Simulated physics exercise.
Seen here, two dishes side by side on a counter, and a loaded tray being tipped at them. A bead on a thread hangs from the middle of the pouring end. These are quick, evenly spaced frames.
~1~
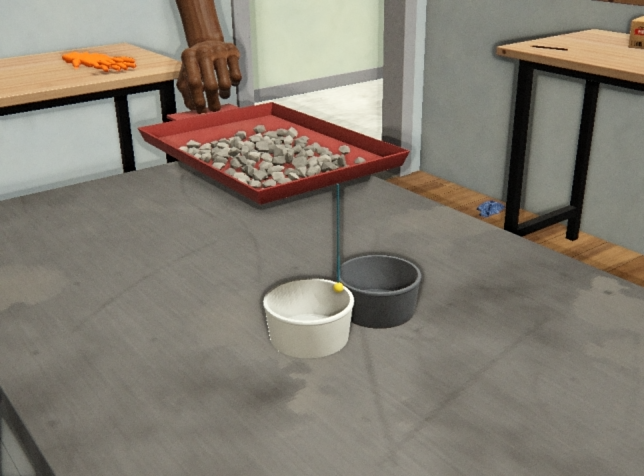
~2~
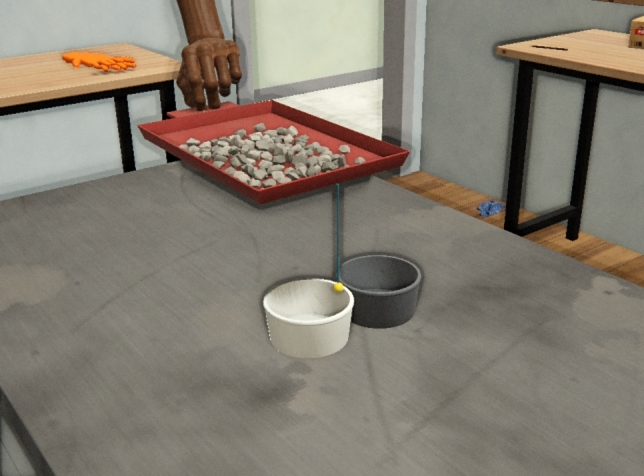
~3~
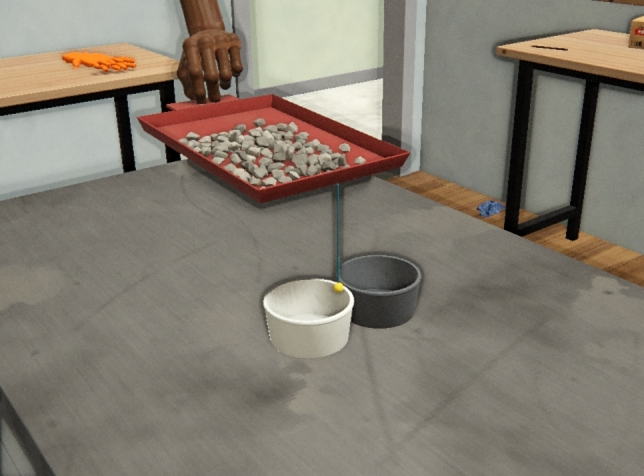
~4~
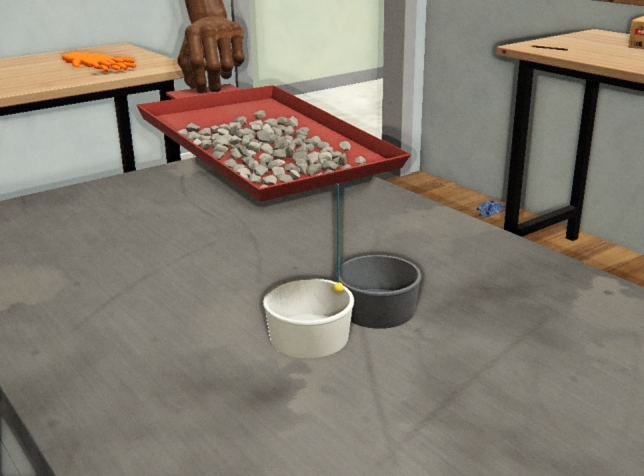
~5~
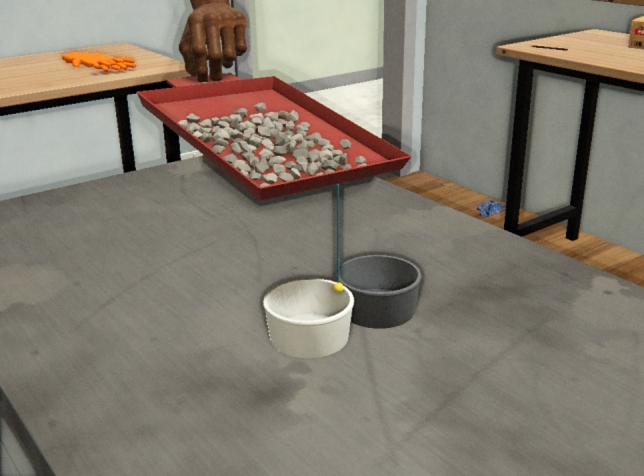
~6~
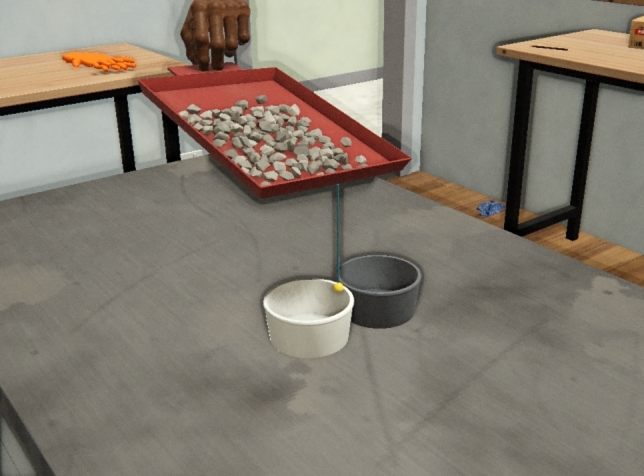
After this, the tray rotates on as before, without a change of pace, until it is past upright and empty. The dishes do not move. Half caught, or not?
Caught overall: Only the smaller part.
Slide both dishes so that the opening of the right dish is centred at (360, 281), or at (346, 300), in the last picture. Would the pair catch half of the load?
First below a half, then not half.
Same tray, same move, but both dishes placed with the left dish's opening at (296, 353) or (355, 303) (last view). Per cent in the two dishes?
First some 40, then 60 per cent.
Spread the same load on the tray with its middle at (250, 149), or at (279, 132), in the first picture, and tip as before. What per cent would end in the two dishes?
Near 10 % and 10 %.
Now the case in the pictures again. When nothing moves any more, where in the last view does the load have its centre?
At about (426, 348).
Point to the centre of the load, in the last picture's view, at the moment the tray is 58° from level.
Around (349, 152).
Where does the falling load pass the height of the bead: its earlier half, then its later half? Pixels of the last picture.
At about (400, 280), then at (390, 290).
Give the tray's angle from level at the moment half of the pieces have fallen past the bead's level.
Around 95° of tilt.
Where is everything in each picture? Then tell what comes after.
In the first frame, corners of the pouring end (260, 188) and (402, 151), level; middle of the load (266, 157), bits of gravel; left dish (335, 333); right dish (405, 304); bead on its thread (338, 288).
In the second frame, corners of the pouring end (260, 188) and (403, 151), level; middle of the load (266, 156).
In the third frame, corners of the pouring end (260, 187) and (403, 152), tipped barely, lowest at the right corner; middle of the load (266, 152).
In the fourth frame, corners of the pouring end (261, 186) and (404, 153), tipped a little, lowest at the right corner; middle of the load (266, 148).
In the fifth frame, corners of the pouring end (262, 184) and (404, 155), tipped a little, lowest at the right corner; middle of the load (267, 143).
In the sixth frame, corners of the pouring end (263, 183) and (405, 157), tipped a little, lowest at the right corner; middle of the load (268, 138); left dish (335, 333); right dish (405, 304).
Just after the last frame, tray tipped steeply; almost all on the tray; just a few outside both; about a tenth in the air.
A moment on, tray tipped right over; about a tenth on the tray; about a tenth in the right dish; roughly half outside both; roughly a third in the air.
Further on, tray tipped past a quarter turn; about a tenth in the right dish; the larger part outside both.
When it is over, tray tipped past a quarter turn; not one in the left dish; about a tenth in the right dish; the larger part outside both.
